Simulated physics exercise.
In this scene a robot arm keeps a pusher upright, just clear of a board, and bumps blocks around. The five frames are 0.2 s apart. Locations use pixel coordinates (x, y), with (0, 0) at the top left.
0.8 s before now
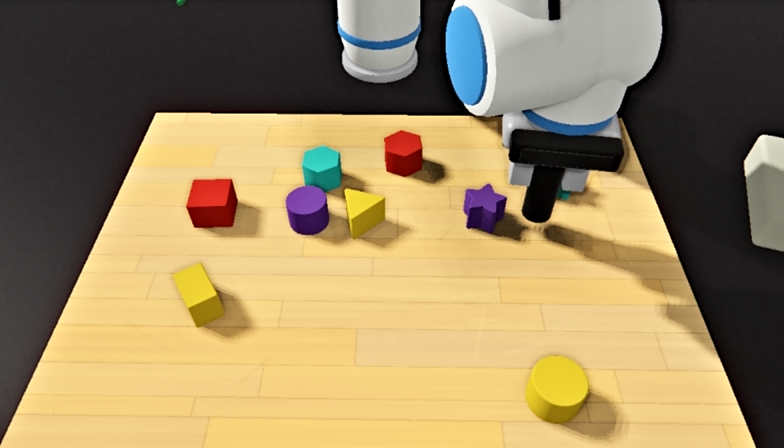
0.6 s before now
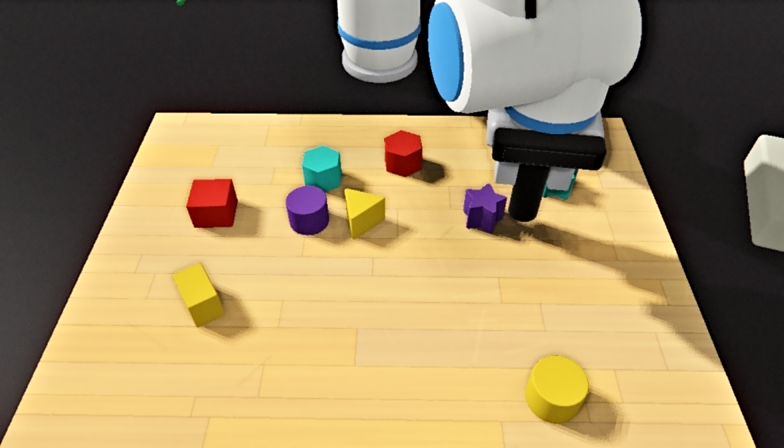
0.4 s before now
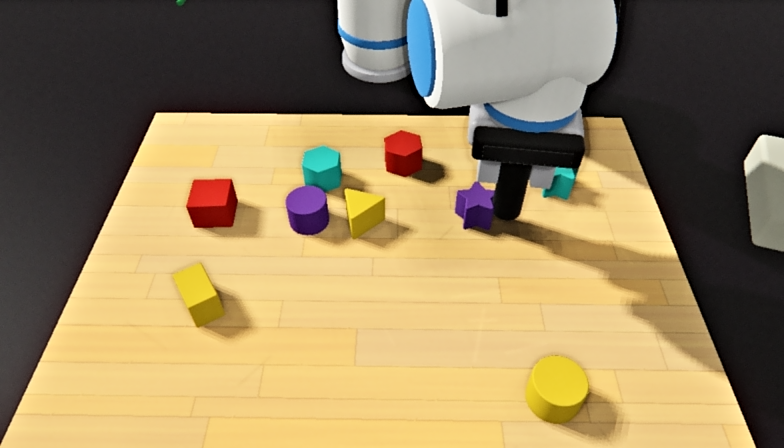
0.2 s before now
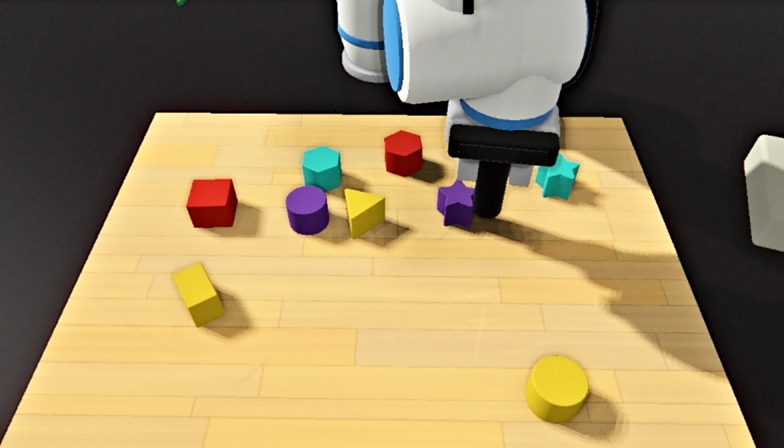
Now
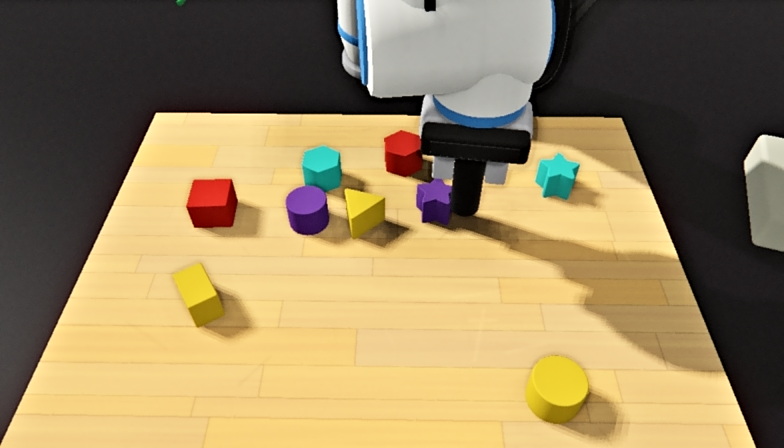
On a wooden board, a robot arm pushes a purple star-shaped block left among other blocks.
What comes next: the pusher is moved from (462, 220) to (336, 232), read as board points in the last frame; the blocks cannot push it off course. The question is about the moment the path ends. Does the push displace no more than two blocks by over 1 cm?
Going by the path, no.
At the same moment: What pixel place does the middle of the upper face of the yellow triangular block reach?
By then it is at (325, 192).
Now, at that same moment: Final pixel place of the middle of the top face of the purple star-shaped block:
My estimate: (392, 183).
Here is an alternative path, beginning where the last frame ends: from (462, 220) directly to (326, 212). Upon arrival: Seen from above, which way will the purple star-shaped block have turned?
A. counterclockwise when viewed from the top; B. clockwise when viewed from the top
B: Clockwise when viewed from the top.
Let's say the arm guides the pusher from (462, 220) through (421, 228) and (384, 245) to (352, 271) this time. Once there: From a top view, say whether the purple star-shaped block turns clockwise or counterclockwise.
The block spins clockwise.
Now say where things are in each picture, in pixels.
In the first frame, pusher's lower end at (536, 213); purple round block at (306, 199); turquoise hexagon at (321, 158); yellow triangular block at (361, 201); purple star-shaped block at (486, 197).
In the second frame, pusher at (523, 212); blocks still.
In the third frame, pusher at (506, 210); purple star-shaped block at (479, 195).
In the fourth frame, pusher at (487, 209); purple star-shaped block at (459, 193).
In the fifth frame, pusher at (464, 207); purple round block at (306, 199); turquoise hexagon at (321, 158); yellow triangular block at (361, 201); purple star-shaped block at (437, 190).
What follows on the original path. One third of the way, pusher at (421, 211); purple star-shaped block at (403, 186), turned 30° clockwise.
Two thirds of the way, pusher at (378, 215); yellow triangular block at (350, 200), turned 20° anticlockwise; purple star-shaped block at (392, 183), turned 65° clockwise.
At the end, pusher at (335, 219); purple round block at (290, 196); turquoise hexagon still; yellow triangular block at (325, 192), turned 15° clockwise; purple star-shaped block at (392, 183), turned 65° clockwise.
